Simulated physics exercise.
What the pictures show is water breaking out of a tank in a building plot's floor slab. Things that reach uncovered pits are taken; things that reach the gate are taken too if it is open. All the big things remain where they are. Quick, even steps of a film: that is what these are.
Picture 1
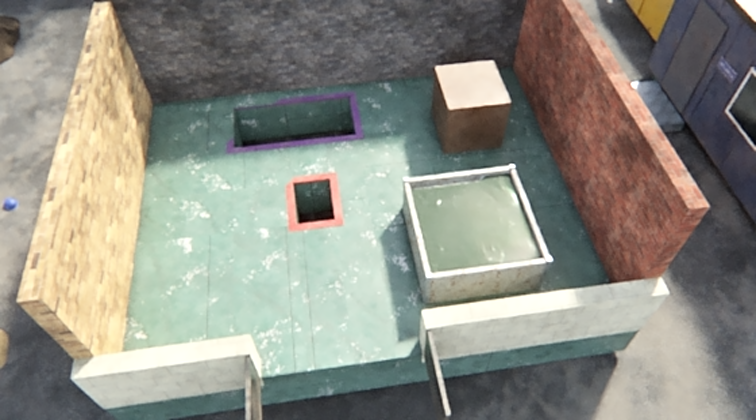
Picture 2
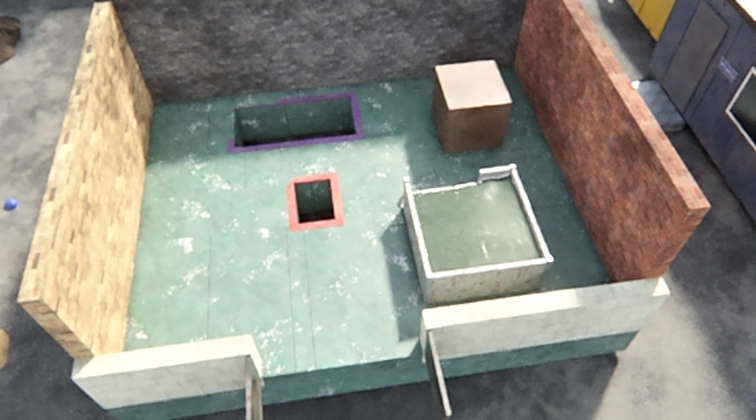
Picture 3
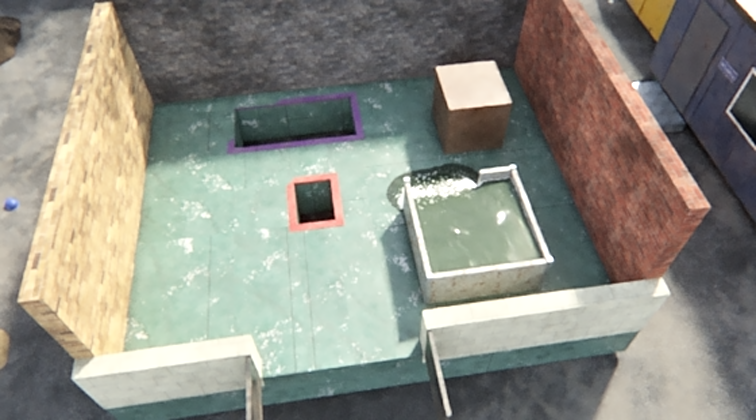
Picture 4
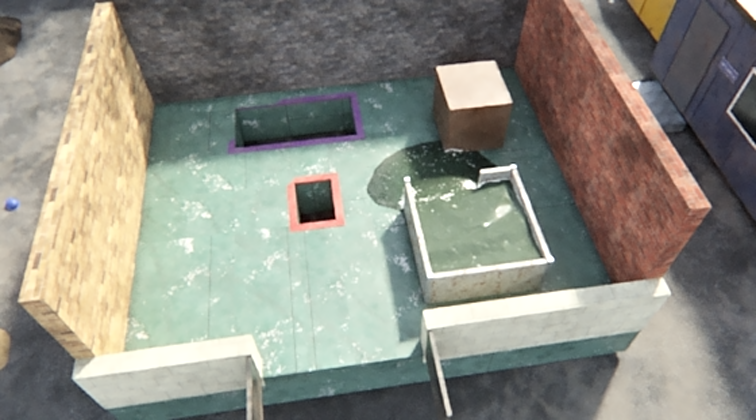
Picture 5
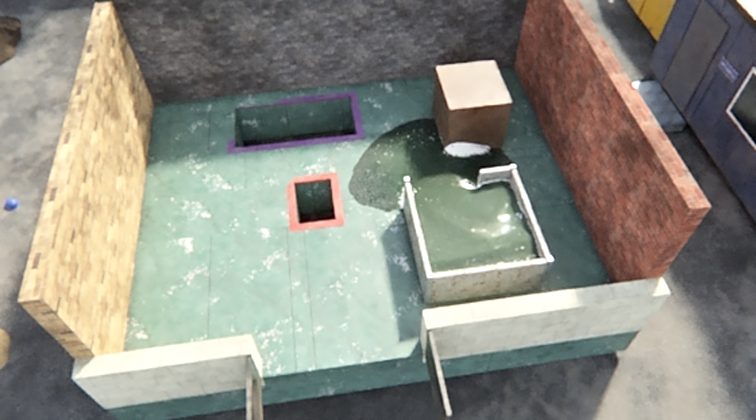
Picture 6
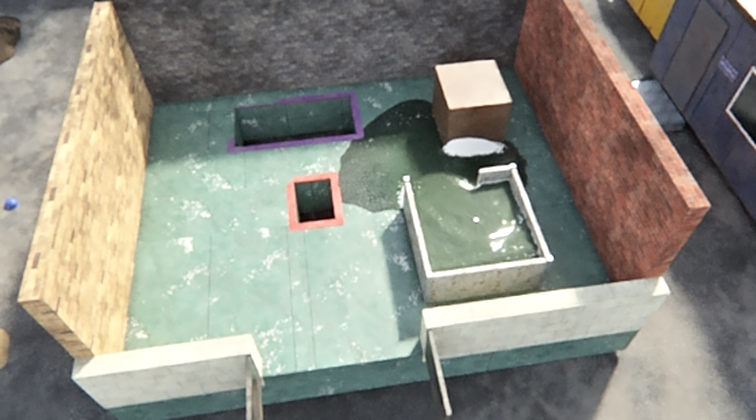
On a walled plot with a green floor, a gap opened in the far side of a pale square tank, and dark water poured out, spreading around a brown block and leftward across the floor.
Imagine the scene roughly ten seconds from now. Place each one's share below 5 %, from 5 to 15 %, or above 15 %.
In the end the gate fails to reach five per cent, the purple pit passes fifteen per cent, the red pit fails to reach five per cent.
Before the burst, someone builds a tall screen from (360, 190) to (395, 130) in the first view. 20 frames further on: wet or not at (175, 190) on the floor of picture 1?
That spot: Spared.
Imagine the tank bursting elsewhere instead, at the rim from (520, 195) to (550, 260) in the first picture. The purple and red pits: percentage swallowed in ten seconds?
For purple it's about 15 per cent, and for red about 8 per cent.
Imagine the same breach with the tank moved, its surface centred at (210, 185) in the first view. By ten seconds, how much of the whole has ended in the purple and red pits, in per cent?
Within ten seconds the purple pit collects 70 percent of the total and the red pit 0 percent.
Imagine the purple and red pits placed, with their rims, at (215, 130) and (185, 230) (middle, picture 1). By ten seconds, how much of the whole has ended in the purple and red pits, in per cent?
The purple pit takes 35 per cent, and the red pit takes 2 per cent.
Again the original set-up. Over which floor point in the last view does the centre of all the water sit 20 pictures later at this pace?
Around pixel (446, 172).
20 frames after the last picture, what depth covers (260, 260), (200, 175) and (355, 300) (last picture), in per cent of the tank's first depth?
I'd say around 0 per cent, then 0 per cent, then 0 per cent.
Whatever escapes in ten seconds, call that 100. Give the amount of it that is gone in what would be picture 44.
About 80 per cent.
A moment on, water covers 25 % of the floor; the gate 0 %, the purple pit 2 %, the red pit 0 %.
Next, water covers 35 % of the floor; the gate 0 %, the purple pit 10 %, the red pit 1 %.
Then, water covers 45 % of the floor; the gate 0 %, the purple pit 23 %, the red pit 1 %.
Later, water covers 50 % of the floor; the gate 0 %, the purple pit 36 %, the red pit 1 %.
In the end, water covers 50 % of the floor; the gate 1 %, the purple pit 45 %, the red pit 2 %.
